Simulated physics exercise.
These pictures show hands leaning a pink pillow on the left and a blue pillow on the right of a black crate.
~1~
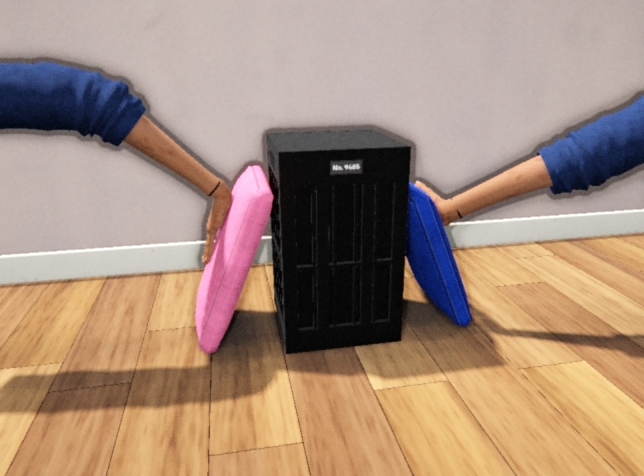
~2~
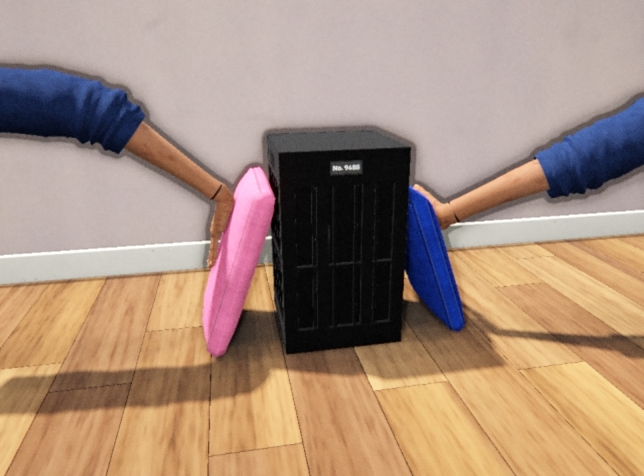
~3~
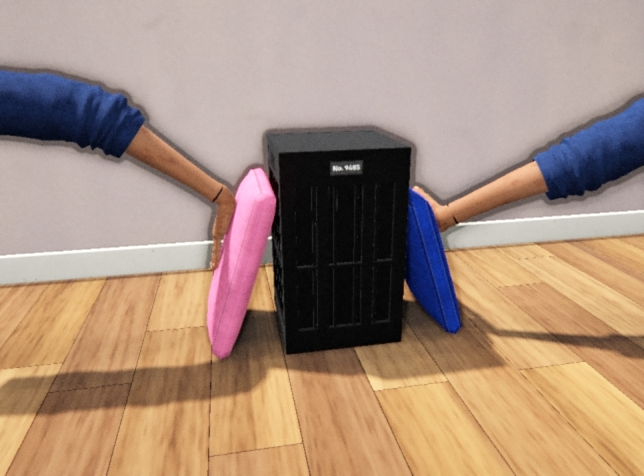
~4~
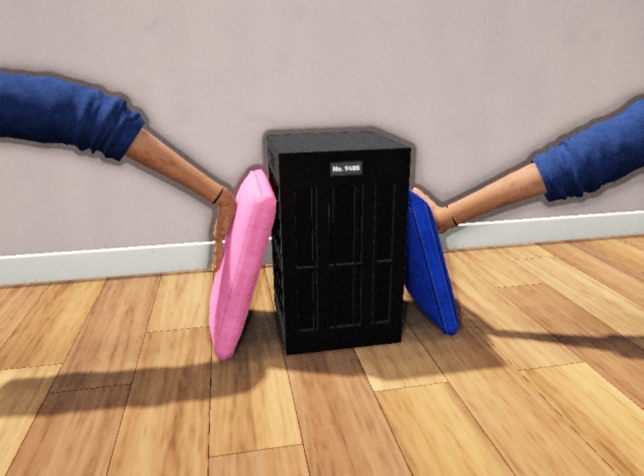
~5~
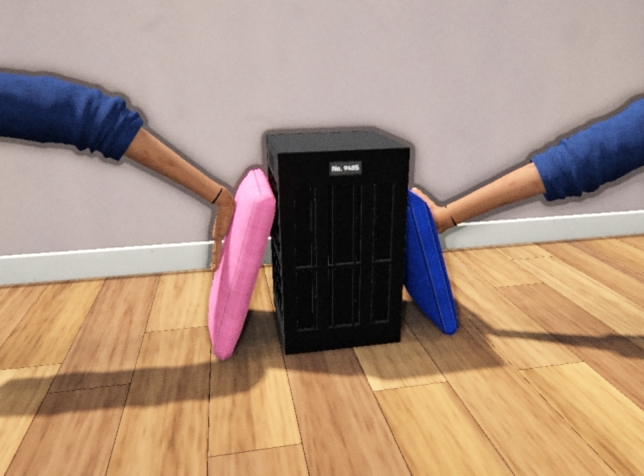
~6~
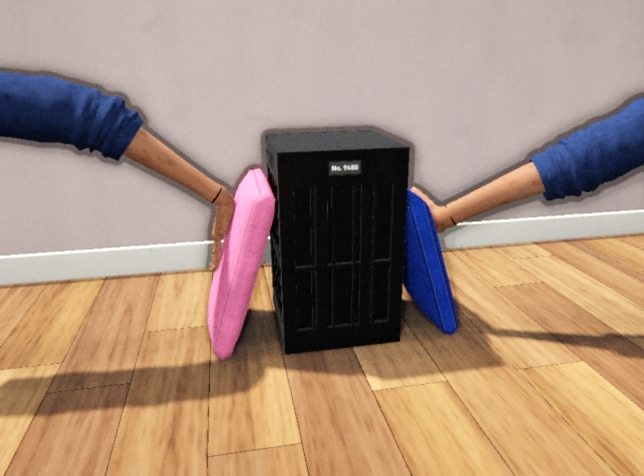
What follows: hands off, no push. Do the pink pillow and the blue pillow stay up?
In the end the pink pillow holds its lean, the blue pillow remains propped up.
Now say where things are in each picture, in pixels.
The first picture shows pink pillow foot (208, 349), head (266, 194); blue pillow foot (464, 322), head (421, 201).
The second picture shows pink pillow foot (217, 353); blue pillow foot (457, 327).
The third picture shows pink pillow foot (222, 354); blue pillow foot (454, 330).
The fourth picture shows pink pillow foot (224, 356); blue pillow foot (451, 331).
The fifth picture shows pink pillow foot (223, 355); blue pillow foot (450, 331).
The sixth picture shows pink pillow foot (223, 355), head (267, 198), almost upright; blue pillow foot (450, 331), head (417, 206), almost upright.
Then, 0.52 s past the final frame, pink pillow still up near (241, 259); blue pillow still up near (415, 252).
When it is over, pink pillow still up near (241, 259); blue pillow still up near (414, 252). The pink pillow remains propped up and the blue pillow keeps leaning.
